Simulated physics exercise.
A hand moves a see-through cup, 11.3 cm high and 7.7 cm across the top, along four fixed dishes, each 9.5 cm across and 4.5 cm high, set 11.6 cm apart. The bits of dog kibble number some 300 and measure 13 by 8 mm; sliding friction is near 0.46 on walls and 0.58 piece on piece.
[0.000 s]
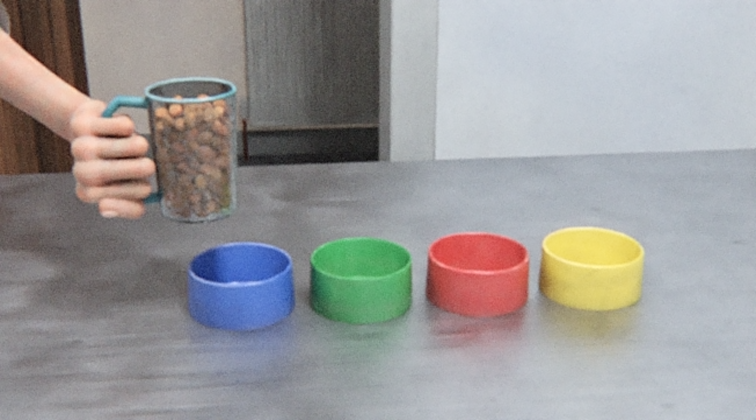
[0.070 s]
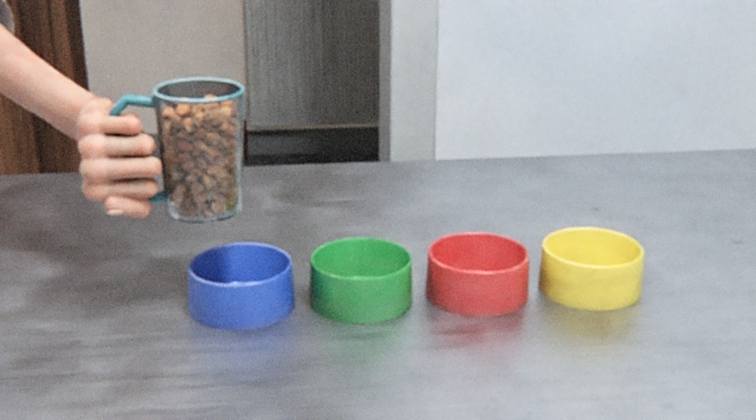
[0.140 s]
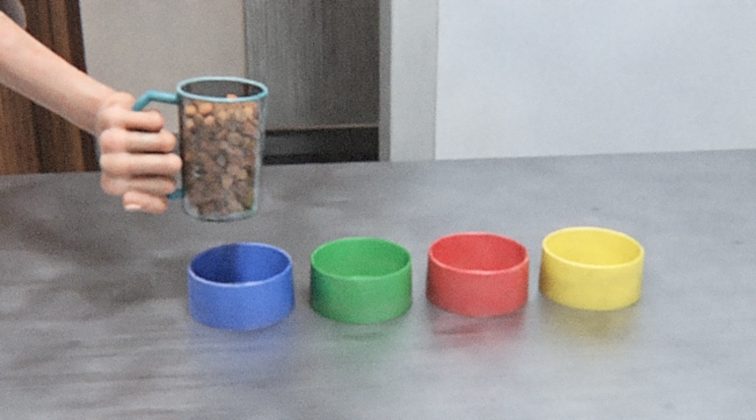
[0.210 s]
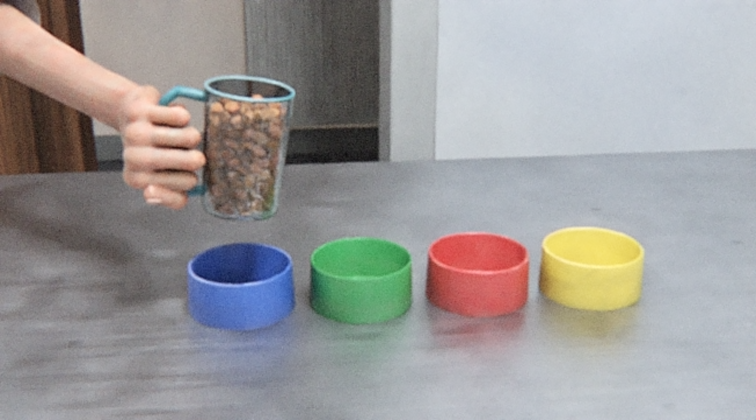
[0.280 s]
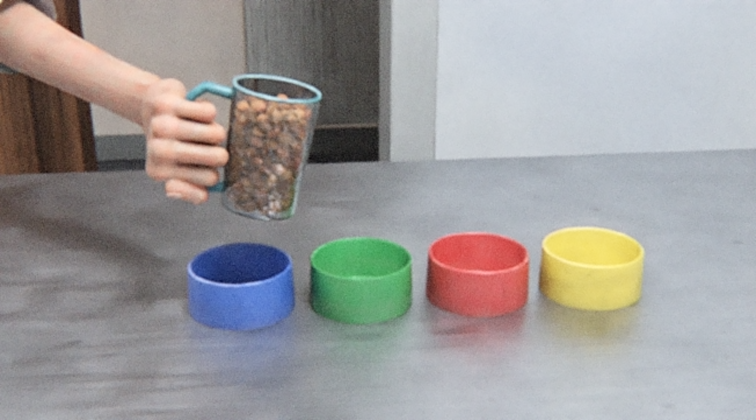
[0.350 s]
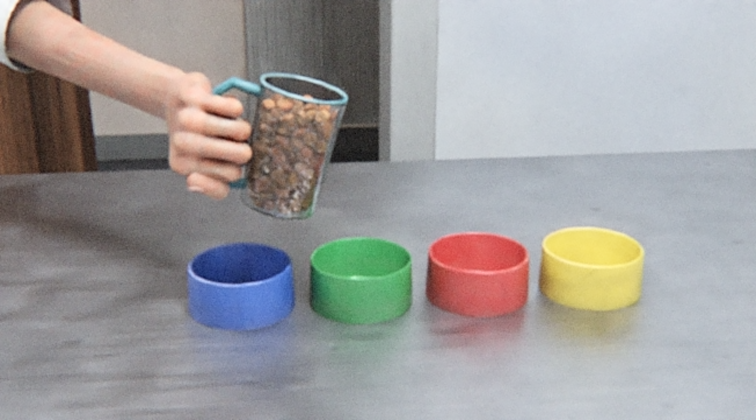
A hand carried a clear cup full of brown kibble to the right above a gray table, gradually leaning it rightward, while the blue, green, red and yellow dishes below stayed still.
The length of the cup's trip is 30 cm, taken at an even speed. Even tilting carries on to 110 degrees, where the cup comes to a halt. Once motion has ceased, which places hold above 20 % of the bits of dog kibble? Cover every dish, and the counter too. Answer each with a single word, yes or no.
Red no, blue no, green no, yellow yes, counter no.
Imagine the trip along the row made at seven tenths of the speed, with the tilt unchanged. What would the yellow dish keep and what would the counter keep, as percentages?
Shares: Yellow 80, counter 10.
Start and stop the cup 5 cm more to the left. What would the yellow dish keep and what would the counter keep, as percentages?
Yellow 10, counter 50.
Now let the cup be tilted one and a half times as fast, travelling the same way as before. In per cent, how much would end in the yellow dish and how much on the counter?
Shares - yellow: 90, counter: 10.
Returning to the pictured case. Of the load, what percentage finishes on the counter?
Close to 5 per cent, give or take.
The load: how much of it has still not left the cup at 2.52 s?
Roughly 60 per cent.
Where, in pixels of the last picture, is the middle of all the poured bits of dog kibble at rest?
Centre at rest: Approx. (584, 262) px.
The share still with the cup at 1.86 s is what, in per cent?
Near 100 per cent of the load.
Then, at 1.26 s, tilt 59 degrees; cup holds 100 %.
After 1.86 s, tilt 88 degrees; cup holds 100 %.
After 2.52 s, tilt 110 degrees; cup holds 60 %, yellow 40 %.
By 4.6 s all is still; red 0 %, blue 0 %, green 0 %, yellow 85 %, counter 5 %, cup 10 %.
